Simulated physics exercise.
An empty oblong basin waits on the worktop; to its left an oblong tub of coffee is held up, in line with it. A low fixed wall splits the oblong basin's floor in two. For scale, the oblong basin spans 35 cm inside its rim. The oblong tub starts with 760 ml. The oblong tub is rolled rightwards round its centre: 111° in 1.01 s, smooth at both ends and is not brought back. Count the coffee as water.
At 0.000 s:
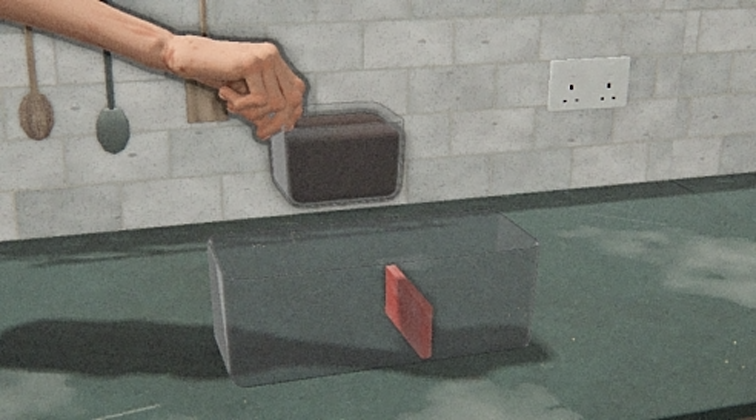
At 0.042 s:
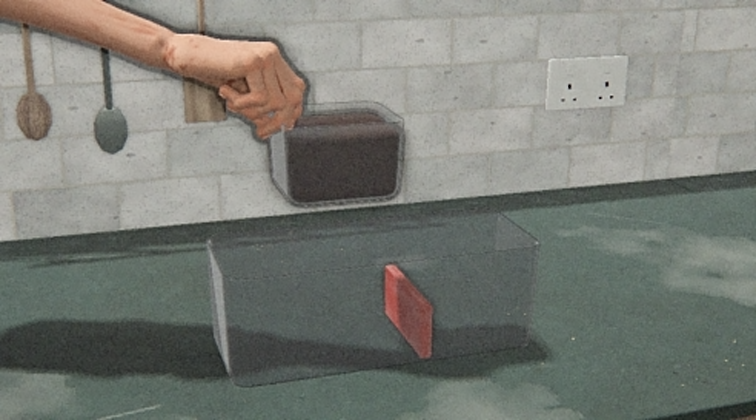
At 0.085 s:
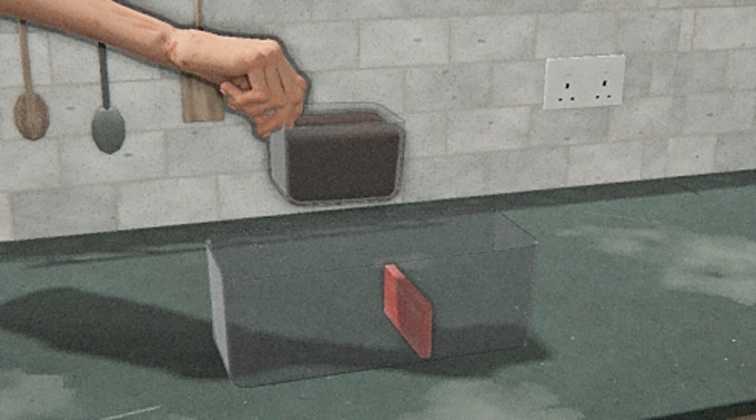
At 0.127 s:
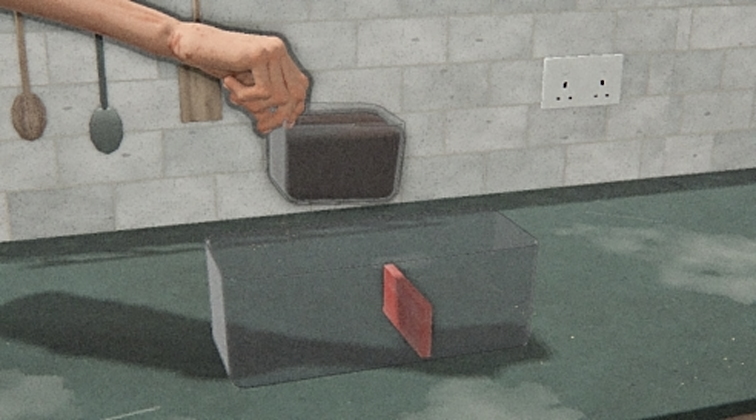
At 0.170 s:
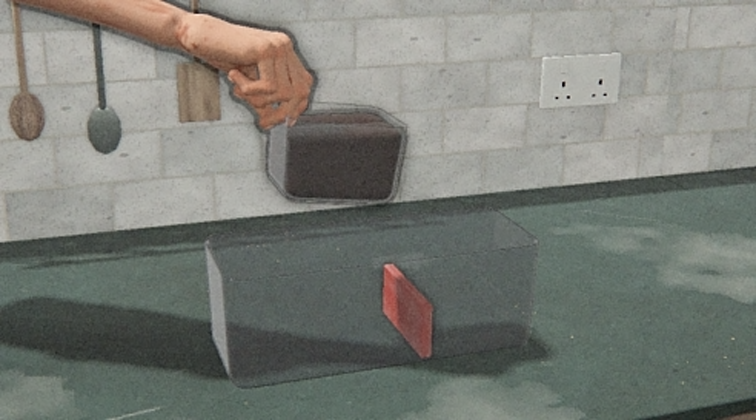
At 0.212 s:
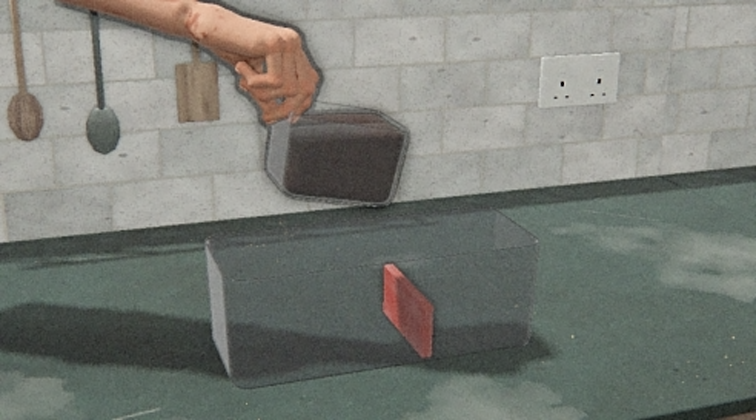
The video shows a hand holding a clear oblong tub of dark coffee above an empty transparent basin with a red divider inside on a green worktop, then gradually tilting the tub slightly to the right.
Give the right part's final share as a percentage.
Roughly 80 per cent is past the wall.
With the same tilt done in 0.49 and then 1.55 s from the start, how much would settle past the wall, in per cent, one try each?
First 60, then 85 per cent.
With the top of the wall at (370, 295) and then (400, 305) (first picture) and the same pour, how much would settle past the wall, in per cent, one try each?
First 95, then 85 per cent.
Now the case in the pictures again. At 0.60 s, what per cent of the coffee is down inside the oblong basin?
Near 16 in a hundred.
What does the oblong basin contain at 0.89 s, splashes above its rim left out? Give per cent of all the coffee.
Near 86 in a hundred.
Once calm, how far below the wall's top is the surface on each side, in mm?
Left about 56 mm, right about 22 mm.
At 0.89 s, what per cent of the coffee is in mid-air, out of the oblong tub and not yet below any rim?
Near 5 in a hundred.
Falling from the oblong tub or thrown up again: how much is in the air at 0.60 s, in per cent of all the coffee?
Near 28 in a hundred.
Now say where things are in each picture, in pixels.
Tilt 0°; pouring edge (391, 113); surface from (278, 130) to (387, 123); the oblong basin's rim runs from (216, 259) to (518, 228); the wall's top is at (408, 287), in the first frame.
Tilt 0°; pouring edge (391, 113); surface from (278, 129) to (387, 122), in the second frame.
Tilt 2°; pouring edge (391, 114); surface from (278, 129) to (387, 122), in the third frame.
Tilt 4°; pouring edge (392, 116); surface from (278, 128) to (387, 122), in the fourth frame.
Tilt 8°; pouring edge (394, 119); surface from (279, 128) to (389, 123), in the fifth frame.
Tilt 12°; pouring edge (396, 123); surface from (282, 129) to (390, 123), in the sixth frame.
By 0.60 s the tilt is 72° and 56 per cent is still to pour, 0 is left of the wall and 16 right of it.
By 0.89 s the tilt is 107° and 9 per cent is still to pour, 7 is left of the wall and 79 right of it.
By 1.19 s the tilt is 111° and 0 per cent is still to pour, 20 is left of the wall and 80 right of it.
By 1.51 s the tilt is 111° and 0 per cent is still to pour, 20 is left of the wall and 80 right of it.
At rest 20 per cent lies left of the wall, 80 right of it and 0 outside.
